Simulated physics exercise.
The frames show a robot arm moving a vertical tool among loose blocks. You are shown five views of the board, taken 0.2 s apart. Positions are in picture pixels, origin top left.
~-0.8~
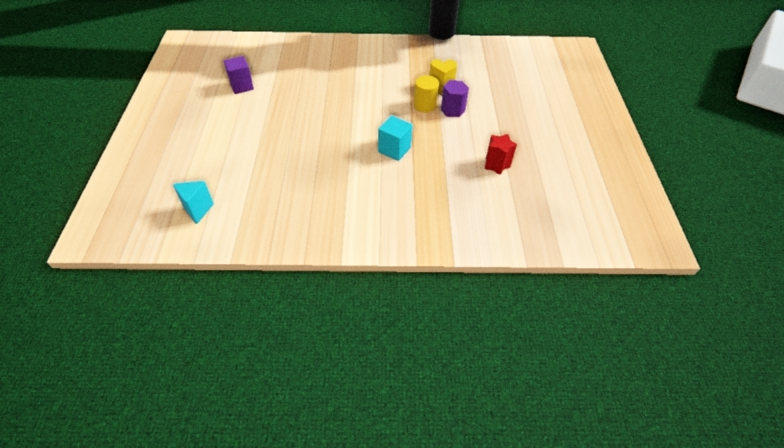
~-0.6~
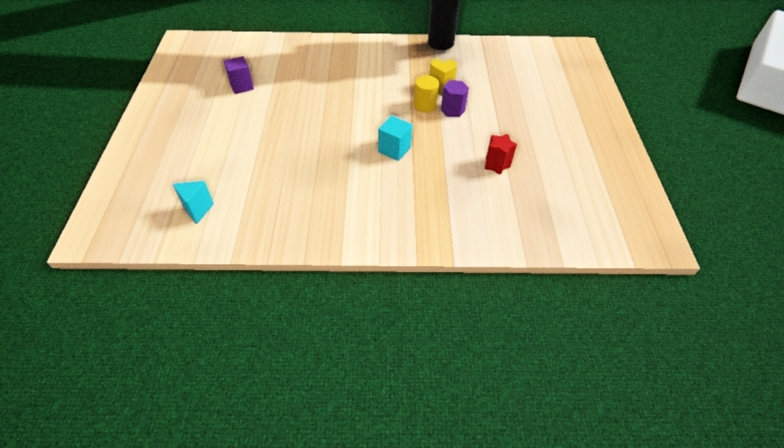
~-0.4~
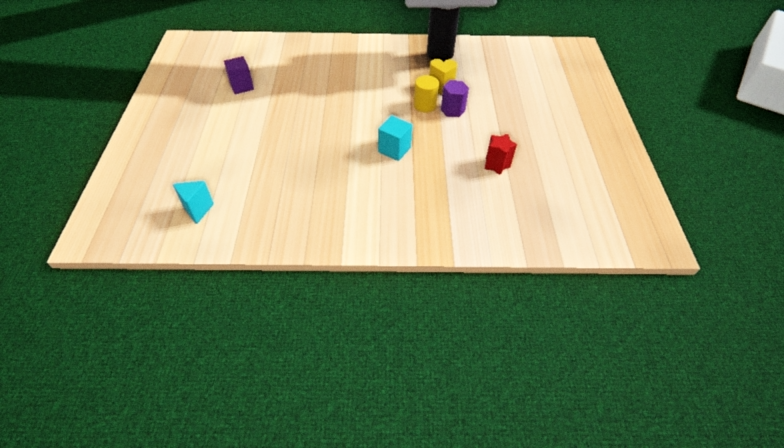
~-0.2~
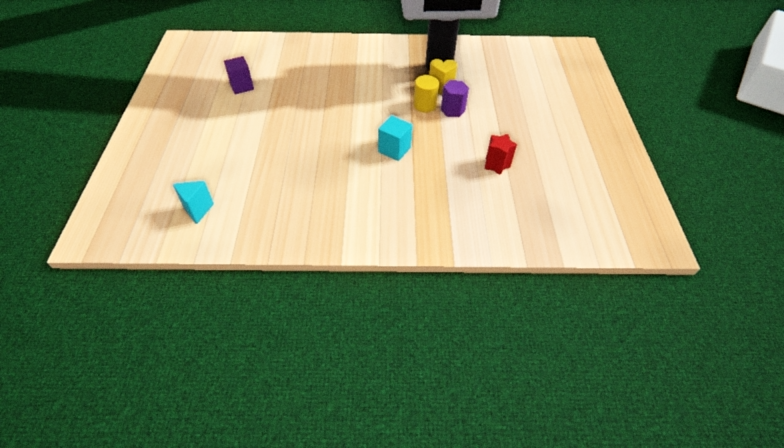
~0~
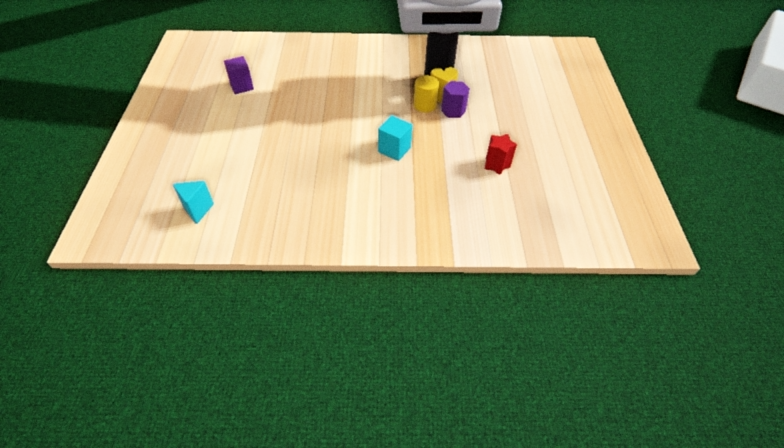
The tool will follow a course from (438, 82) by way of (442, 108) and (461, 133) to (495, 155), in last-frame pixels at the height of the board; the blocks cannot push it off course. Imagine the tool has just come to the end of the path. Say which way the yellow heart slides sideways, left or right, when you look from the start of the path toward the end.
It shifts rightward.
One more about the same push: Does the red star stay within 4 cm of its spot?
In short: Yes.
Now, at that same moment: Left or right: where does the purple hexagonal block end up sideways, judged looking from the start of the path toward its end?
The answer is left: Facing from the path's start to its end, that's where the purple hexagonal block shifts.
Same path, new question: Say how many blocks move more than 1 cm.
Blocks displaced: At least 3.
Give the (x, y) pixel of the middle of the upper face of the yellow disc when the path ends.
At the end it should sit near (420, 92).
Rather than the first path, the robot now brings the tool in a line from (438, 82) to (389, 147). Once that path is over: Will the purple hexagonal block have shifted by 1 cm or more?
That would be a yes.
On the path given first. One third of the way, tool at (443, 103); yellow disc at (420, 91); yellow heart at (450, 100); purple hexagonal block at (475, 107), turned 80° anticlockwise.
Two thirds of the way, tool at (462, 129); yellow disc at (420, 92); yellow heart at (465, 128), turned 15° clockwise; purple hexagonal block at (494, 118).
At the end, tool at (496, 151); yellow disc at (420, 92); yellow heart at (472, 138), turned 55° clockwise; purple hexagonal block at (531, 129), turned 250° anticlockwise; red star at (513, 151).
